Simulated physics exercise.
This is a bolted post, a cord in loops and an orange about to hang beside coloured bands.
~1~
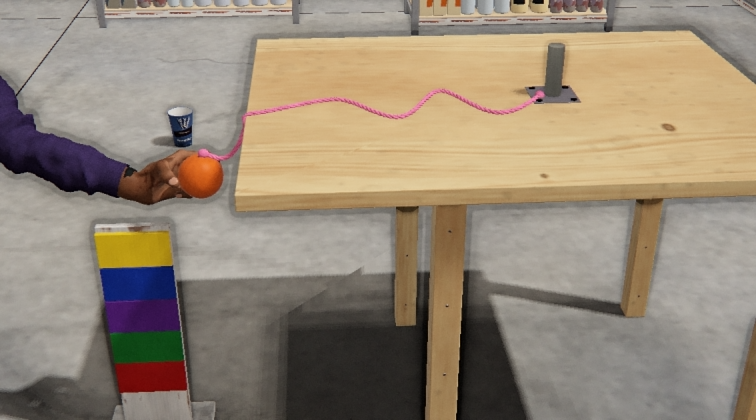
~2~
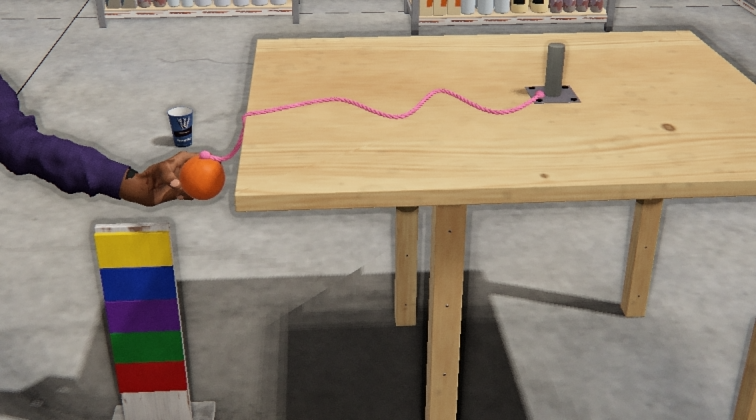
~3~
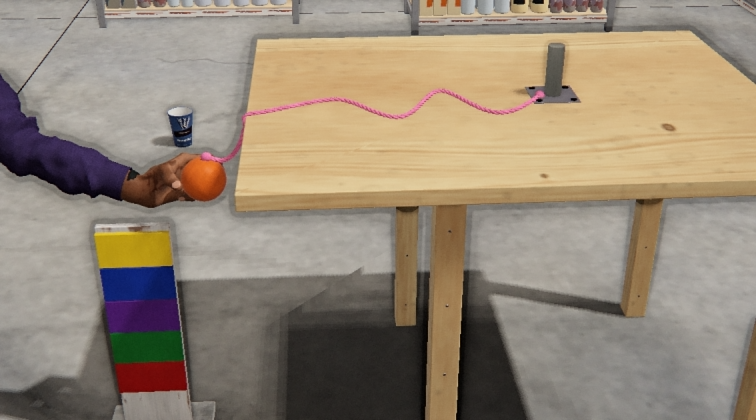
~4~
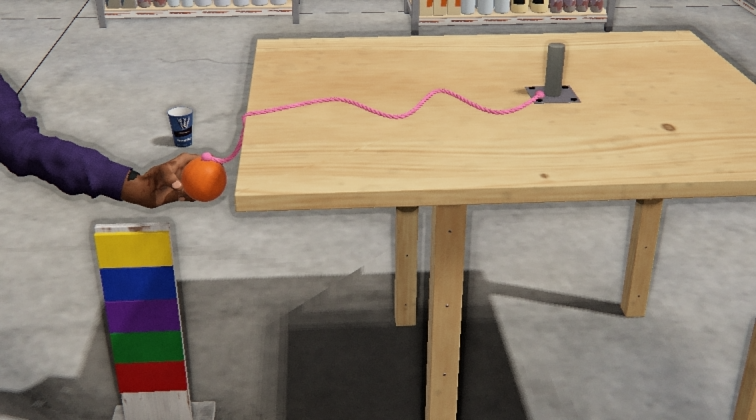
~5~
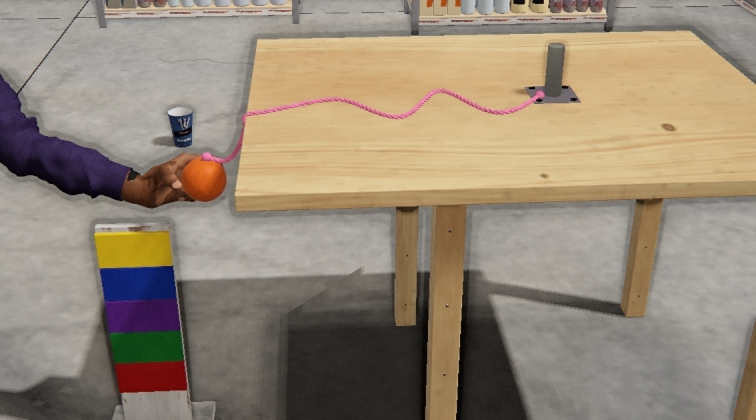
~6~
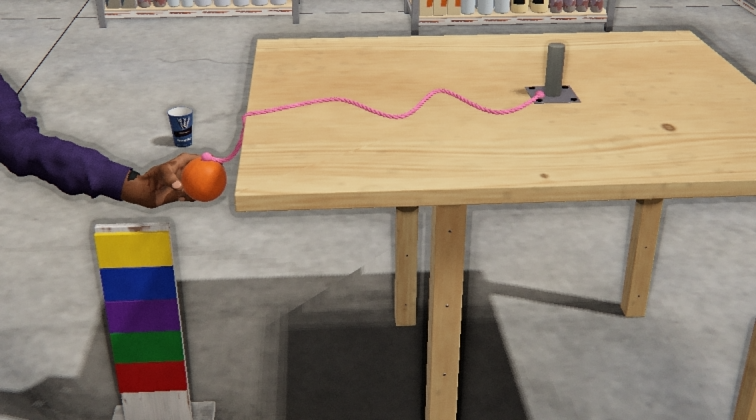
We see a hand in a purple sleeve holding an orange tied to a wavy pink cord beside a wooden table, above a board of coloured bands. The hand and orange shift very slightly, then stay still.
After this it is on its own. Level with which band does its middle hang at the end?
At purple.
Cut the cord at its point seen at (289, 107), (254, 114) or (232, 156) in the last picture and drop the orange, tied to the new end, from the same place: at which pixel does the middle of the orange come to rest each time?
Near (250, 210), (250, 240) and (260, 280).
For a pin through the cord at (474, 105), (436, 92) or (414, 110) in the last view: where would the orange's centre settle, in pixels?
Try by try, around (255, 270), (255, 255) and (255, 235).
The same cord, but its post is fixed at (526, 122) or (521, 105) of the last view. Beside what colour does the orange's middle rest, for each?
Try by try: Green; green.
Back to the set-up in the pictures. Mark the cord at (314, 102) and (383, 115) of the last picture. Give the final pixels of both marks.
At (248, 159), then (289, 111).
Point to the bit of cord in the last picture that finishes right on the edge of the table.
It lies at about (351, 102).
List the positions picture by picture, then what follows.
Orange (200, 176); yellow (134, 251); blue (138, 285); purple (143, 317); green (147, 348); red (151, 378), in the first frame.
Orange (202, 178); cord through (520, 108) (457, 97) (413, 111) (350, 102) (265, 112), in the second frame.
Orange (204, 179), in the third frame.
Orange (204, 179); cord through (520, 108) (457, 97) (413, 111) (350, 102) (265, 112), in the fourth frame.
Orange (204, 179), in the fifth frame.
Orange (204, 179); cord through (520, 108) (457, 97) (413, 111) (350, 102) (265, 112), in the sixth frame.
Soon after, orange near (233, 292); level with blue.
Then, orange near (274, 299); level with purple.
At rest, orange near (258, 303); level with purple. Its centre hangs level with the purple band.
